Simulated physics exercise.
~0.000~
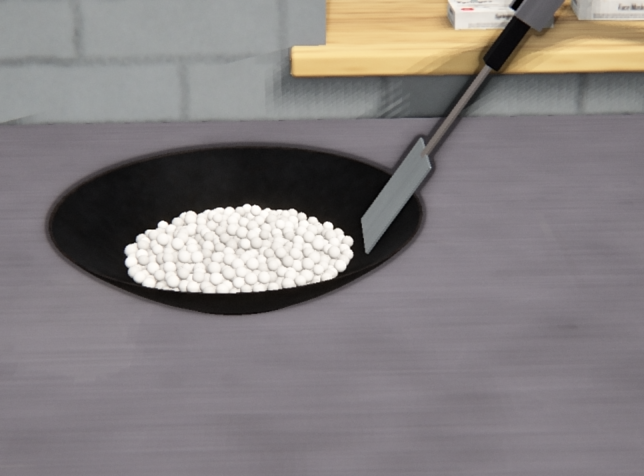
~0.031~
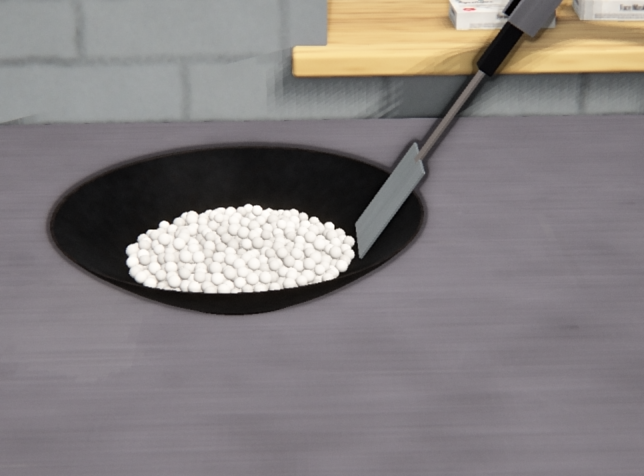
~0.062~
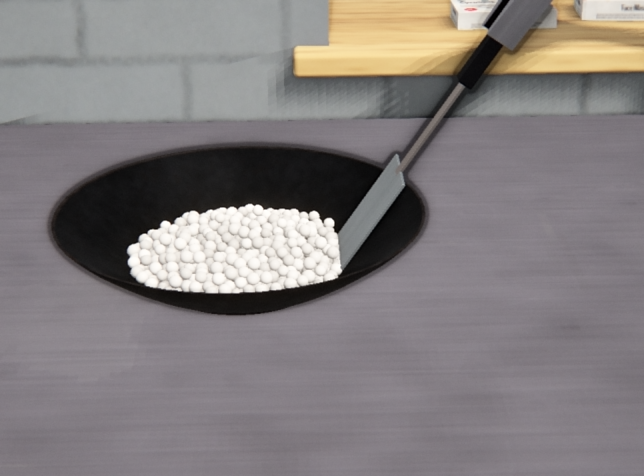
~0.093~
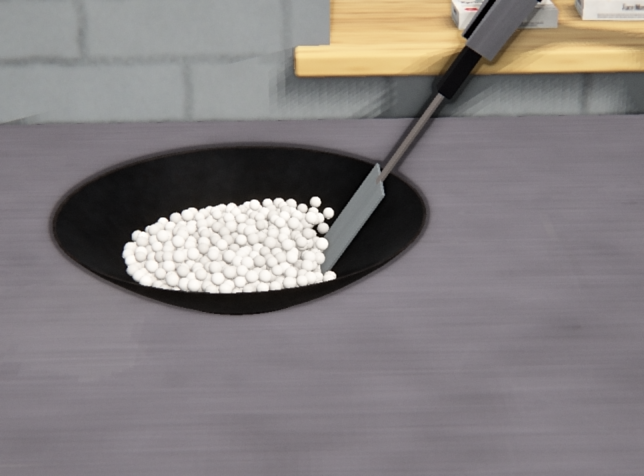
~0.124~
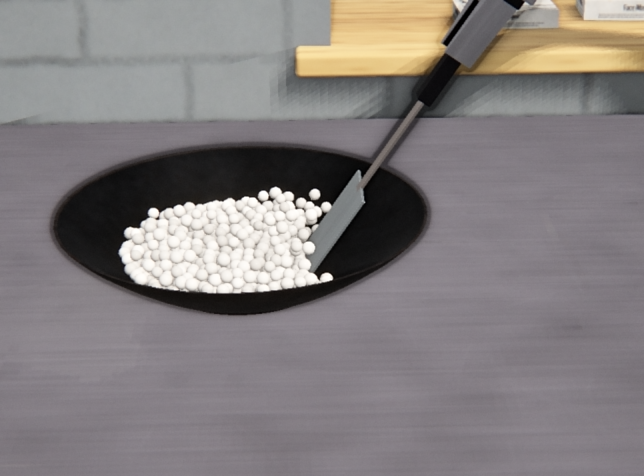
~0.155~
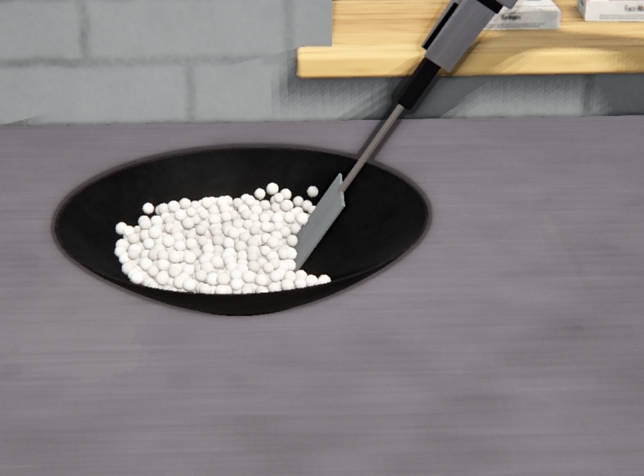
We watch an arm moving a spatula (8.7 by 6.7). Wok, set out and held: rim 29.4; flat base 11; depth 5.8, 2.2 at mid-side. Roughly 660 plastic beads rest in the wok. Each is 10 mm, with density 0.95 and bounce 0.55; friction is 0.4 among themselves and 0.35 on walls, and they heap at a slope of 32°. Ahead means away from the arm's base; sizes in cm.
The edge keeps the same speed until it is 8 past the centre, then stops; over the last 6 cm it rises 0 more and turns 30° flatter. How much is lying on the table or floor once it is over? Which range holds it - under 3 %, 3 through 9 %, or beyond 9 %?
The range under 3 % holds it.
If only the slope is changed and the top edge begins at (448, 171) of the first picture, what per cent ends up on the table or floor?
Spill: Approx. 0 per cent.
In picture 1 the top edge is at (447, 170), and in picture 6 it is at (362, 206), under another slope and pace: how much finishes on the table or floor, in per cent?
It comes to something like 0 %, give or take.
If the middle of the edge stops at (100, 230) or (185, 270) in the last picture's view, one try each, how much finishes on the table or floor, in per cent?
Close to 15 and close to 0 per cent, respectively.
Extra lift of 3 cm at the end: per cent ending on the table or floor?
I'd reckon around 0 per cent.
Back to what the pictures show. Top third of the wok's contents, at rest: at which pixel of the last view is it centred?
Pixel estimate: About (129, 231).
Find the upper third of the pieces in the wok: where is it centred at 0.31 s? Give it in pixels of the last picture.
Centre: Approx. (148, 231) in the last view.
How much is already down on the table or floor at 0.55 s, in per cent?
Share at that moment: About 0 %.
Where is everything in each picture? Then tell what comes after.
The first picture shows spatula top edge at (426, 152), sloping 56°; upper third of the load around (237, 246), from x 130 to 345, top at y 210; 660 in the wok.
The second picture shows spatula top edge at (420, 157), sloping 56°; upper third of the load around (239, 246), from x 135 to 350, top at y 210.
The third picture shows spatula top edge at (401, 169), sloping 56°; upper third of the load around (242, 245), from x 135 to 340, top at y 210.
The fourth picture shows spatula top edge at (381, 179), sloping 56°; upper third of the load around (237, 240), from x 130 to 330, top at y 200.
The fifth picture shows spatula top edge at (361, 186), sloping 56°; upper third of the load around (227, 241), from x 125 to 325, top at y 195.
The sixth picture shows spatula top edge at (342, 189), sloping 56°; upper third of the load around (214, 241), from x 120 to 325, top at y 190; 660 in the wok.
After 0.23 s, sloping 56°, highest piece 5 above the table; 660 in the wok.
After 0.31 s, sloping 41°, highest piece 6 above the table; 660 in the wok.
After 0.55 s, sloping 26°, highest piece 6 above the table; 659 in the wok, 1 on the table or floor.
After 1.60 s, sloping 26°, highest piece 6 above the table; 659 in the wok, 1 on the table or floor.
At rest, 659 in the wok, 1 on the table or floor. That is 0 % on the table or floor.
